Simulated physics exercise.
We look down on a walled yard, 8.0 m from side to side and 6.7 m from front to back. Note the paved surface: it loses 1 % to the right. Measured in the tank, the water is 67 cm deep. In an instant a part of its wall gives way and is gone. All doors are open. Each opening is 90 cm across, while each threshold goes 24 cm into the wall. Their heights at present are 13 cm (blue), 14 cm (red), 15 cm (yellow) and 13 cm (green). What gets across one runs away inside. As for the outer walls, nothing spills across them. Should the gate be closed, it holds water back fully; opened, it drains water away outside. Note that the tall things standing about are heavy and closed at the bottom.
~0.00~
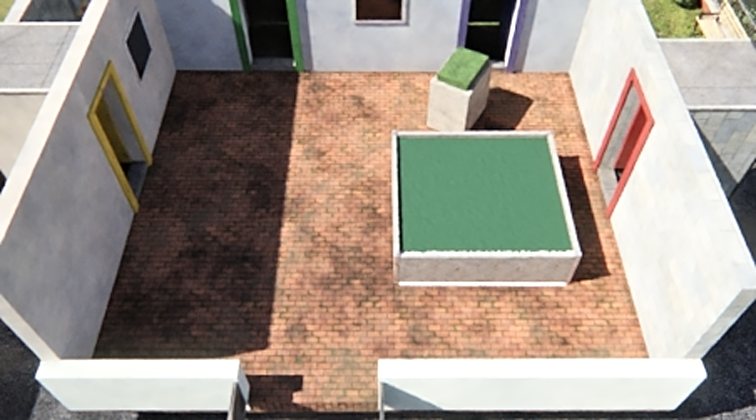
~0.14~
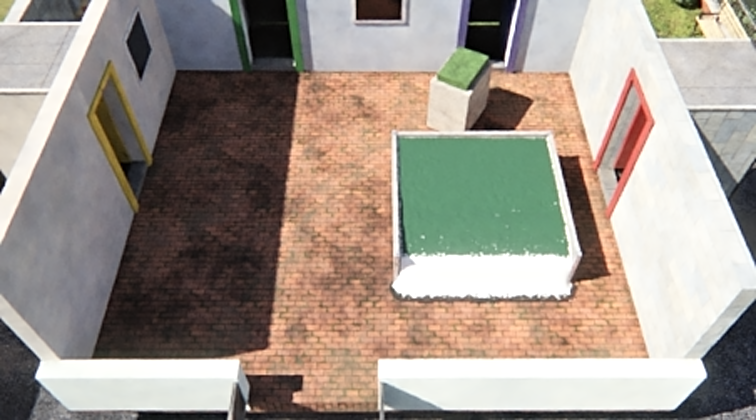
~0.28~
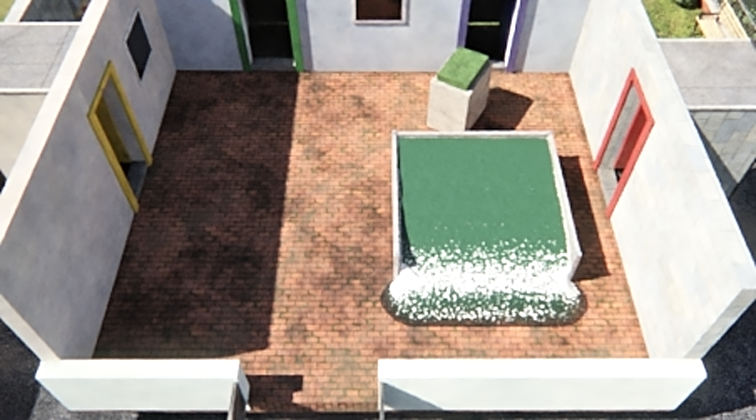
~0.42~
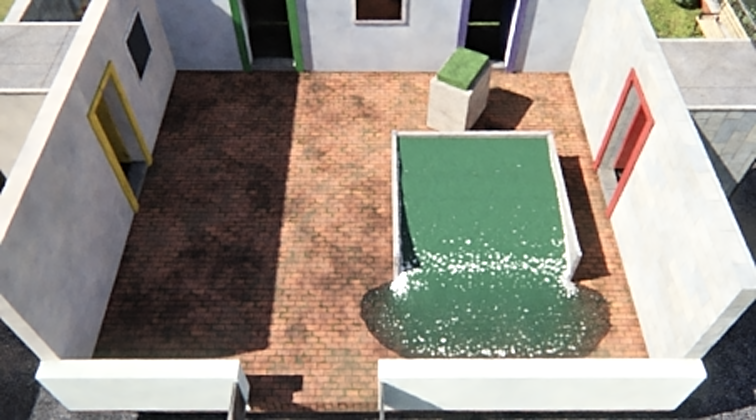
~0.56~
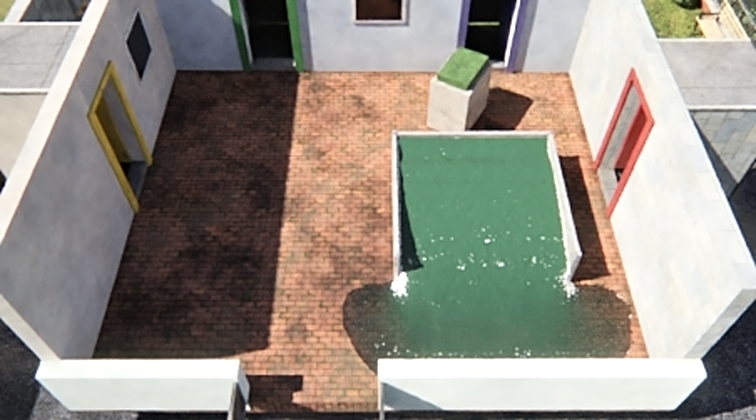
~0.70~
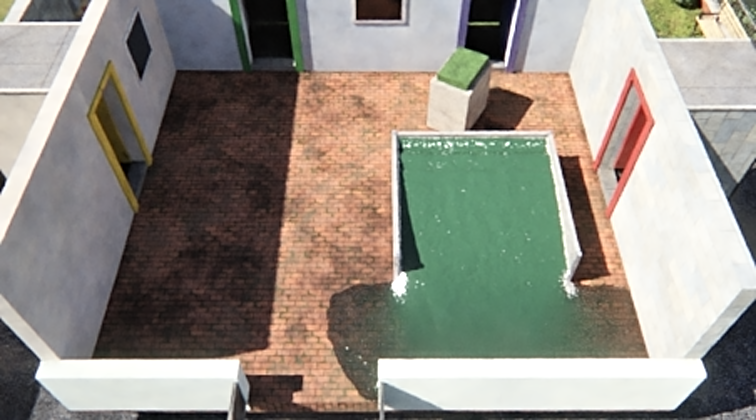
Green water bursting from the near side of a raised tank in a walled brick yard, foaming, then spreading across the paving.
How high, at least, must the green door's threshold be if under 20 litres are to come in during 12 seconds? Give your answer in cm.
I would say about 6.5 cm.
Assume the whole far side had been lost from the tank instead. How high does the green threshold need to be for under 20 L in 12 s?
A height of around 9.5 cm.
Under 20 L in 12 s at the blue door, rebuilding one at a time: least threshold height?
Blue door - some 9.5 centimetres.
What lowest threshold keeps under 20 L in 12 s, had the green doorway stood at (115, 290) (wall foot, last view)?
You'd want it roughly 11.0 cm high.
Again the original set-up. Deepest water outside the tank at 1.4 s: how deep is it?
Roughly 54 cm.
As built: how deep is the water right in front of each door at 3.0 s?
Depths in cm: Blue 0, red 6, yellow 0, green 0.
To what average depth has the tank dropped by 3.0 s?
About 18 cm.
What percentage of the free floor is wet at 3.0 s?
40 %.
After 1.4 s water covers 15 % of the floor, deepest (54 cm) near (653, 386); it has not reached the green door.
After 3.0 s water covers 40 % of the floor, deepest (44 cm) near (653, 386); it has not reached the green door.
After 12.0 s water covers 100 % of the floor, deepest (12 cm) near (640, 386); 7 cm at the green door, 0 litres in over its 13 cm threshold.
At the green door as built, the water arrived by 6.4 s and peaked near 11 cm at 9.4 s.
Run again over the same 12 s with other heights there, 25 litres in over 6 cm, 9 litres over 8 cm. The limit of 20 litres is kept from about 6.5 cm up.
